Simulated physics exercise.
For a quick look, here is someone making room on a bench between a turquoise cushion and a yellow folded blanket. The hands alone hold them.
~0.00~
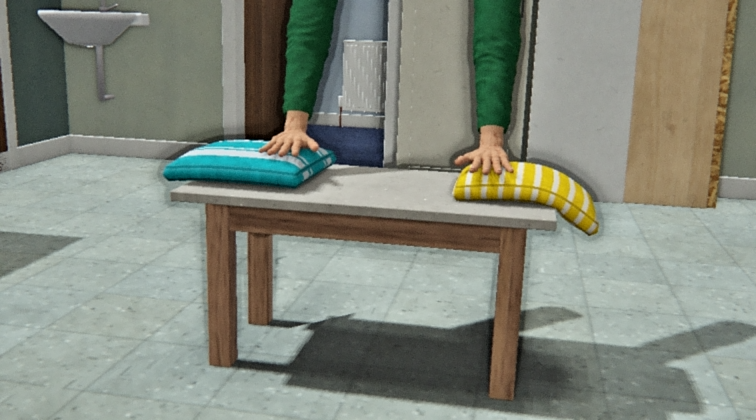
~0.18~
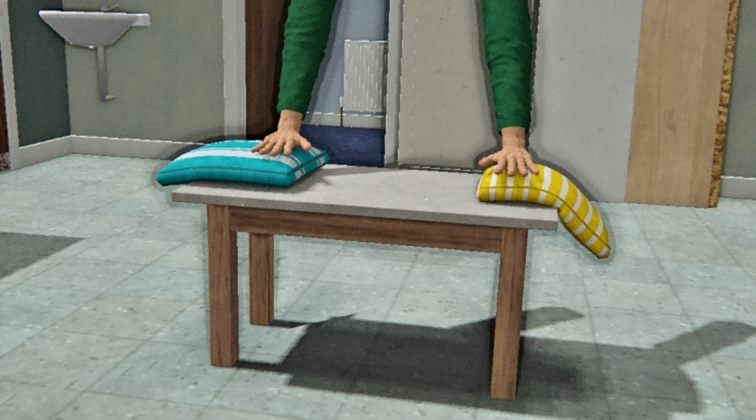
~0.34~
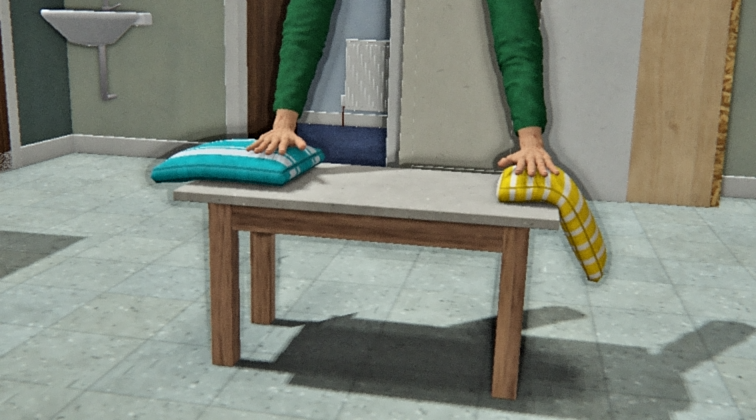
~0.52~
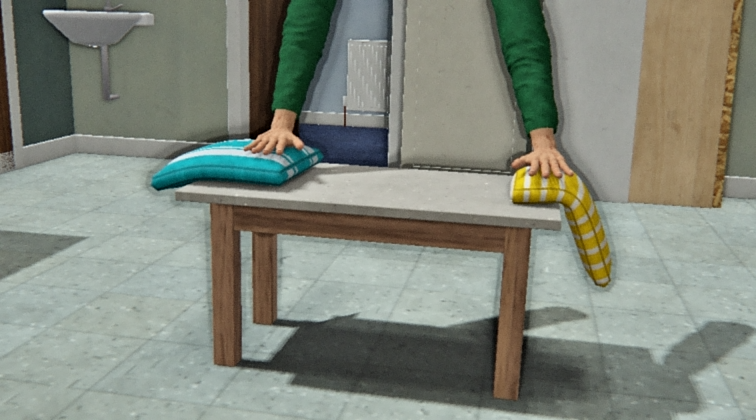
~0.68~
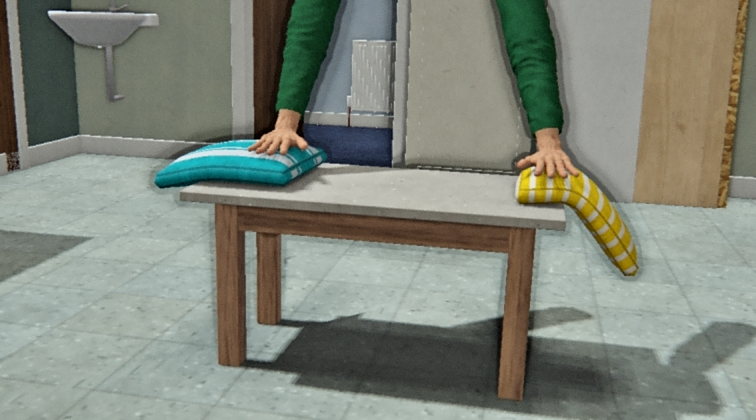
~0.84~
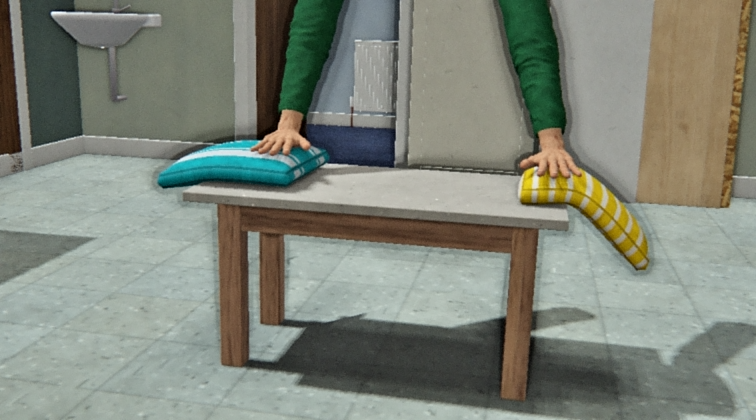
We see green-sleeved arms press on a turquoise striped cushion and a yellow striped item at opposite ends of a bench; the right hand slides the yellow one outward, its overhanging end bending down, then swinging outward.
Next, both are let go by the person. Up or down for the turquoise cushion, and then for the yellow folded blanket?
As I see it, I'd say the turquoise cushion ends up still on it, I'd say the yellow folded blanket ends up off it.
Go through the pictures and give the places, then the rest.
The first frame shows cushion tip (182, 167); folded blanket tip (592, 224).
The second frame shows cushion tip (176, 172); folded blanket tip (602, 247).
The third frame shows cushion tip (171, 170); folded blanket tip (597, 268).
The fourth frame shows cushion tip (171, 177); folded blanket tip (599, 275).
The fifth frame shows cushion tip (174, 175); folded blanket tip (628, 264).
The sixth frame shows cushion tip (177, 175), about a third past the edge; folded blanket tip (641, 257), well over half past the edge.
After 1.06 s, cushion lying still; folded blanket falling near (585, 230).
After 1.30 s, cushion lying still; folded blanket on the floor near (593, 361).
After 1.56 s, cushion lying still; folded blanket on the floor near (632, 370).
At rest, cushion lying still; folded blanket on the floor near (633, 371). The turquoise cushion stays up there and the yellow folded blanket tips over and falls.
